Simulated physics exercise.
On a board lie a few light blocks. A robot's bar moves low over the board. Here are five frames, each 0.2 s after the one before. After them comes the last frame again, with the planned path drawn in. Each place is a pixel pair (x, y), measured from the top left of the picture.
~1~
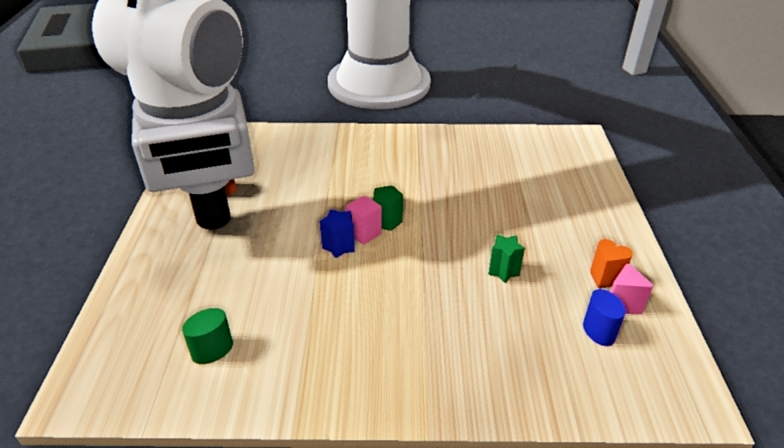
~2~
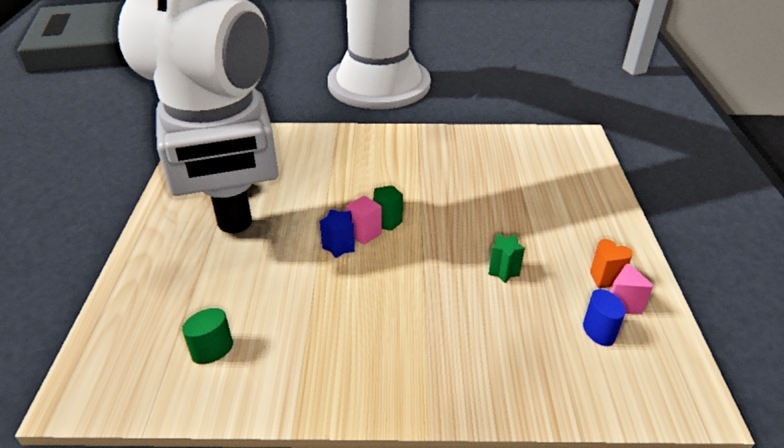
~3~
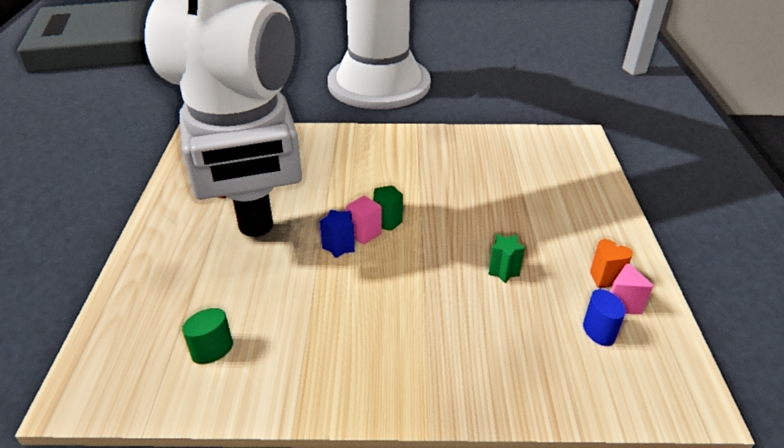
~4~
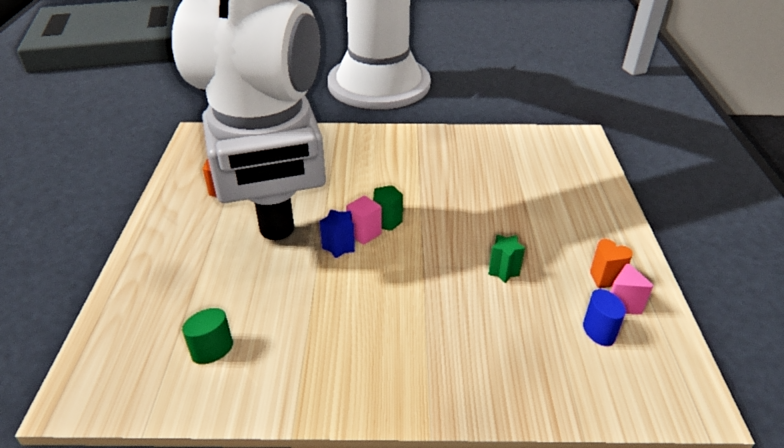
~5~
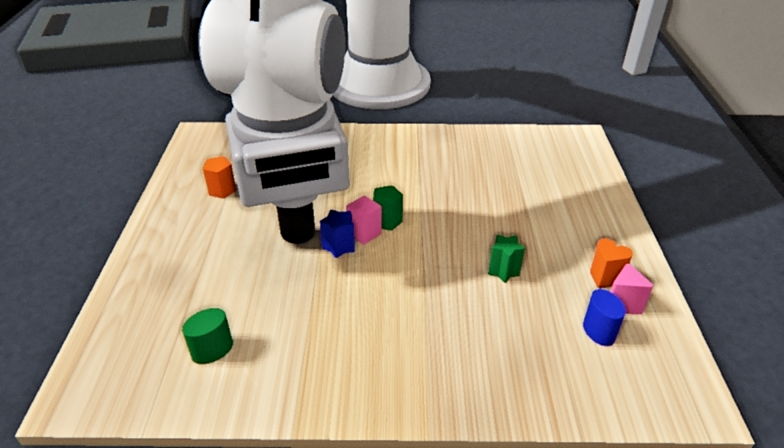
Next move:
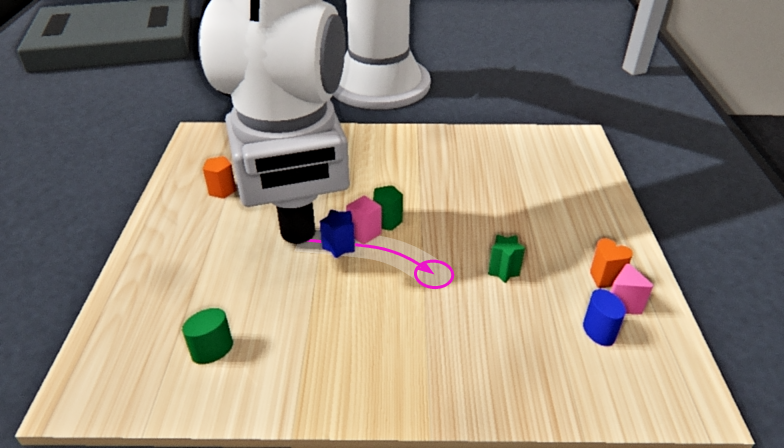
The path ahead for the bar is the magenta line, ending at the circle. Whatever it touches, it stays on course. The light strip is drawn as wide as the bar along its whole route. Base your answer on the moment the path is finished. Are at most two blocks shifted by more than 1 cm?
No, that is not how it ends up.
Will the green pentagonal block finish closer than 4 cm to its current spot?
Going by the path, yes.
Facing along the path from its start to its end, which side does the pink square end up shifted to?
It goes toward the left-hand side.
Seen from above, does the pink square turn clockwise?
I expect not.
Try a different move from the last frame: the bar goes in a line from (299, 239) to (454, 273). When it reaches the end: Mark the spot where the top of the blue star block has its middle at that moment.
At pixel (489, 251).
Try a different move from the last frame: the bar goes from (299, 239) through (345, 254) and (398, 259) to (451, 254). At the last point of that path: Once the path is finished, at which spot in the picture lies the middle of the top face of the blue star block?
So, by the moment the path ends, you'll find the top centre of the blue star block at (486, 231).
Drawn move, from (299, 239) through (347, 244) and (394, 252) to (434, 274).
On the path given first. One third of the way, bar (347, 238); blue star block (371, 228); pink square (376, 205), turned 20° anticlockwise; green pentagonal block (391, 191).
Two thirds of the way, bar (395, 247); blue star block (418, 240), turned 20° clockwise; pink square (409, 204), turned 80° anticlockwise; green pentagonal block (398, 187), turned 25° anticlockwise.
At the end, bar (434, 268); blue star block (460, 263), turned 20° clockwise; pink square (409, 204), turned 85° anticlockwise; green pentagonal block (398, 187), turned 25° anticlockwise; green star block still.
